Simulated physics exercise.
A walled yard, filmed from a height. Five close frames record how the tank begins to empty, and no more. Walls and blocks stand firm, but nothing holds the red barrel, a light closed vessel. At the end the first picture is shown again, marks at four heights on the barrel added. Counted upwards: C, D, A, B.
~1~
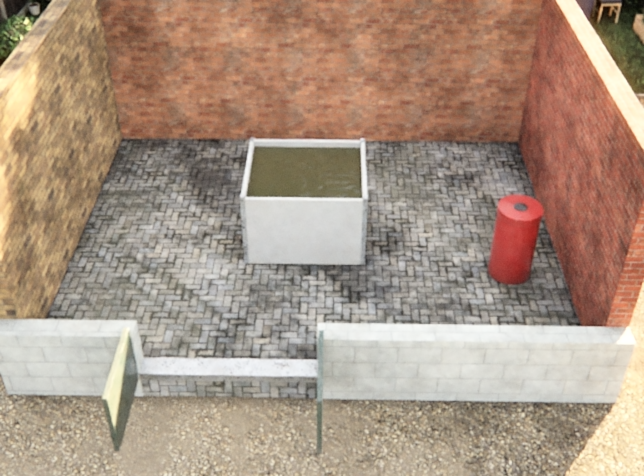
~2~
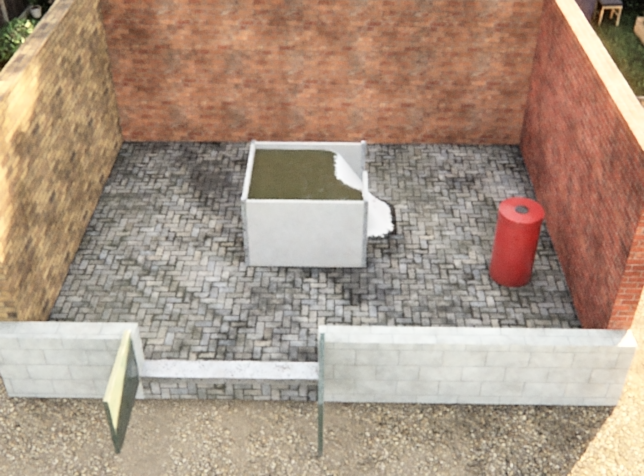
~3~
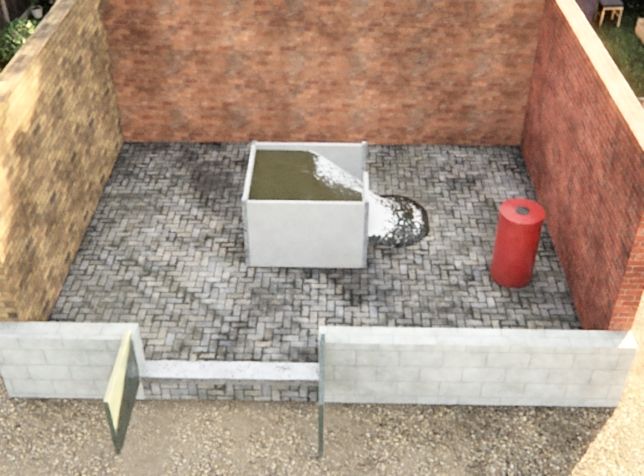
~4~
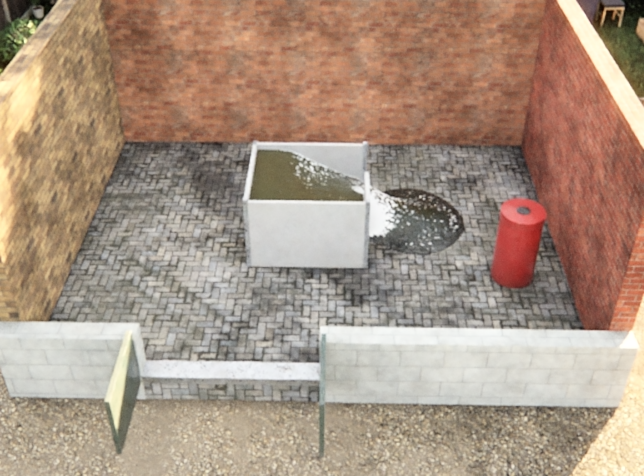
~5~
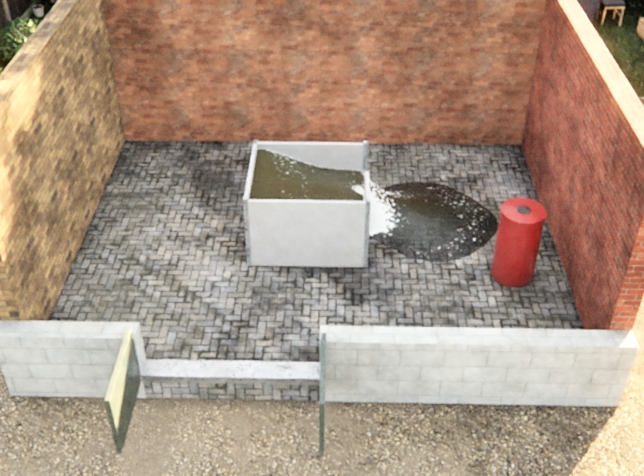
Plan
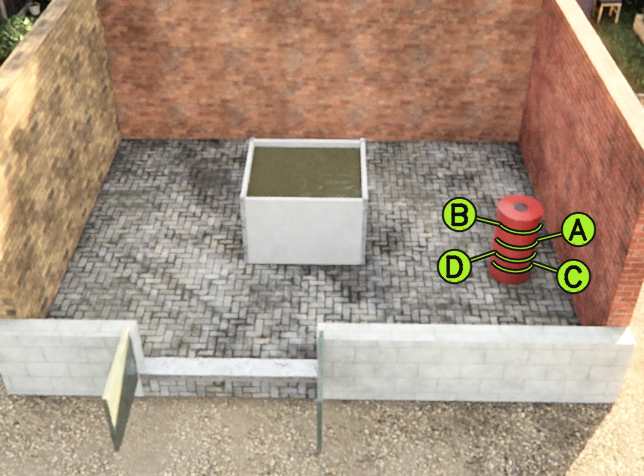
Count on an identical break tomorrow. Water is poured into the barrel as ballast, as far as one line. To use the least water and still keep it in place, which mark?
C is the one.
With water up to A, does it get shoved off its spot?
No, that is safe.
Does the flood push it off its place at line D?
No, not at all.
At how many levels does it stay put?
All four.
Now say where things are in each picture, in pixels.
In the first frame, lid of the red barrel at (521, 207); tank full, its middle at (306, 174); open gate at (227, 325).
In the second frame, 1 % of the ground wet, in view closest to the barrel at (388, 226).
In the third frame, 3 % of the ground wet, in view closest to the barrel at (423, 229).
In the fourth frame, 5 % of the ground wet, in view closest to the barrel at (441, 245).
In the fifth frame, lid of the red barrel at (524, 210); 8 % of the ground wet, in view closest to the barrel at (467, 247).
On the marked copy, A at (520, 248); B at (522, 233); C at (515, 271); D at (517, 261); from the bottom up C, D, A, B.
Choosing A, it does not move.
Choosing B, it does not move.
Choosing C, it does not move.
Choosing D, it does not move.
